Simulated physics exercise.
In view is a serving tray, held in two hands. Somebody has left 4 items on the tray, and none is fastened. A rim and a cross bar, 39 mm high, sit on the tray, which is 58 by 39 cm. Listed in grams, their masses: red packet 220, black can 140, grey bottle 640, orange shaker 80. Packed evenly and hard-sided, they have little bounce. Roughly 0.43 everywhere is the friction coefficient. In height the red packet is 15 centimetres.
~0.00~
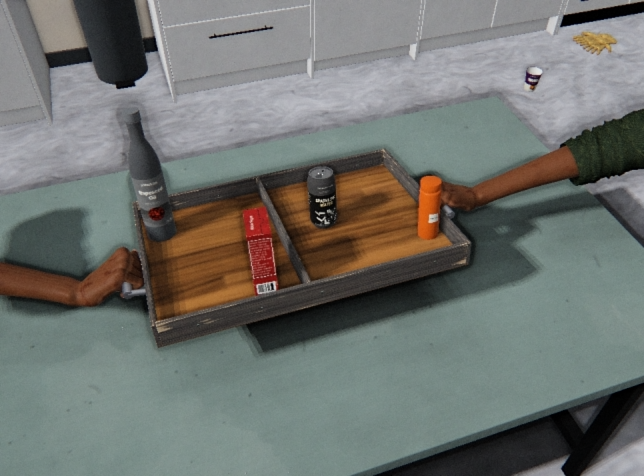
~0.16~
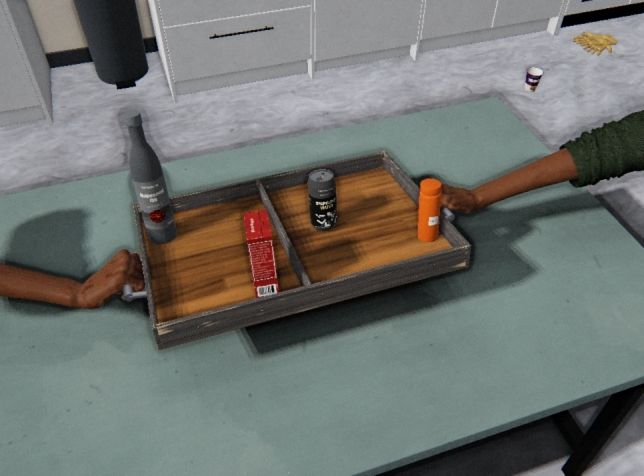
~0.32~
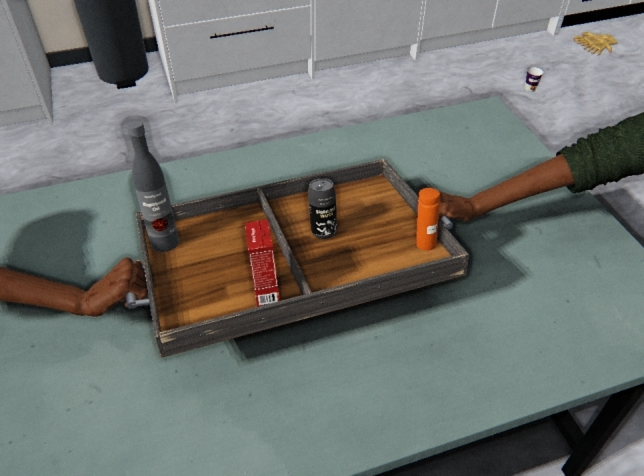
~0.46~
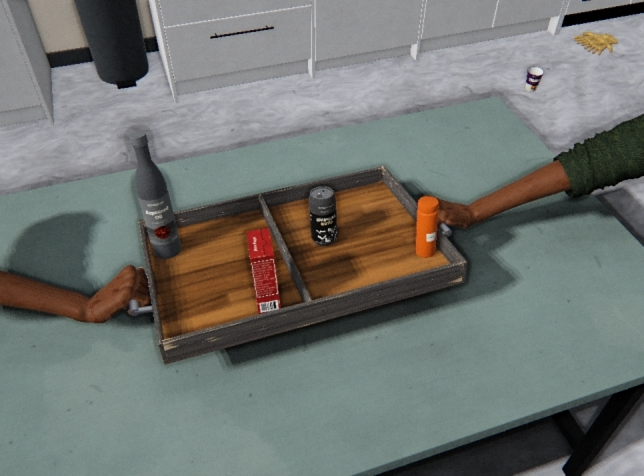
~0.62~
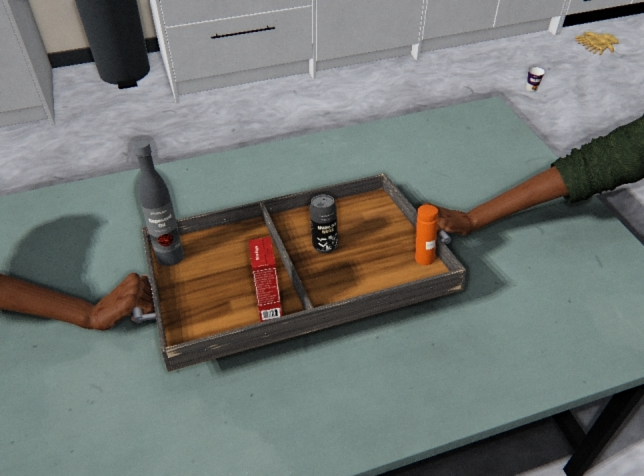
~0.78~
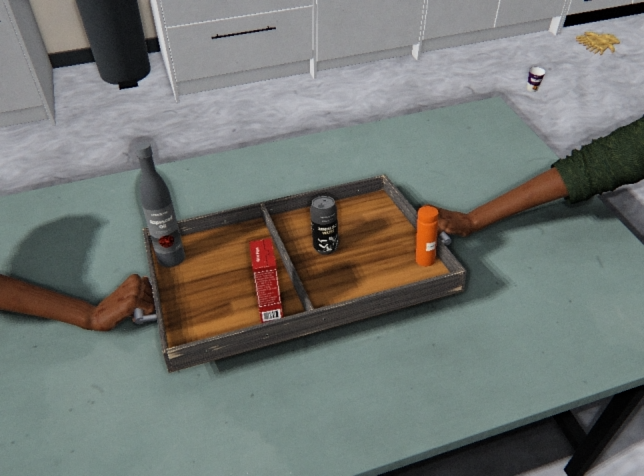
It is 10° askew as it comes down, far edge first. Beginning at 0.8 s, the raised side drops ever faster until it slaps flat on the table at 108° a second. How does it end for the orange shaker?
It won't stay up.
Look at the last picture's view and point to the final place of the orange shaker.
In the end it sits at around (441, 288).
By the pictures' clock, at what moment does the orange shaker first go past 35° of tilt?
Answer: Near 1.3 s.
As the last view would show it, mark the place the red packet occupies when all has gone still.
In the last picture it sits around (272, 311).
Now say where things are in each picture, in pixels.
In the first frame, far edge 8 cm above the table; orange shaker (430, 208); red packet (262, 255).
In the second frame, far edge 7 cm above the table; grey bottle (149, 179); red packet (262, 258).
In the third frame, far edge 5 cm above the table; black can (323, 210); grey bottle (151, 188).
In the fourth frame, far edge 3 cm above the table; red packet (264, 275); black can (323, 217).
In the fifth frame, far edge on the table, tray at 10°; grey bottle (157, 205); red packet (266, 283).
In the sixth frame, far edge on the table, tray at 10°; orange shaker (427, 237); black can (325, 226).
Around 0.98 s, tray flat on the table; orange shaker tipped 4° against what carries it near (427, 257); grey bottle tipped 8° against what carries it.
Around 1.18 s, tray flat on the table; orange shaker tipped 21° against what carries it near (433, 267); grey bottle tipped 6° against what carries it.
Around 1.48 s, tray flat on the table; orange shaker tipped 62° against what carries it near (441, 288).
Finally (3.2 s), on their side or leaning hard on the tray, orange shaker; the other 3 still in place (within 5 cm). In the last view, orange shaker near (441, 288).
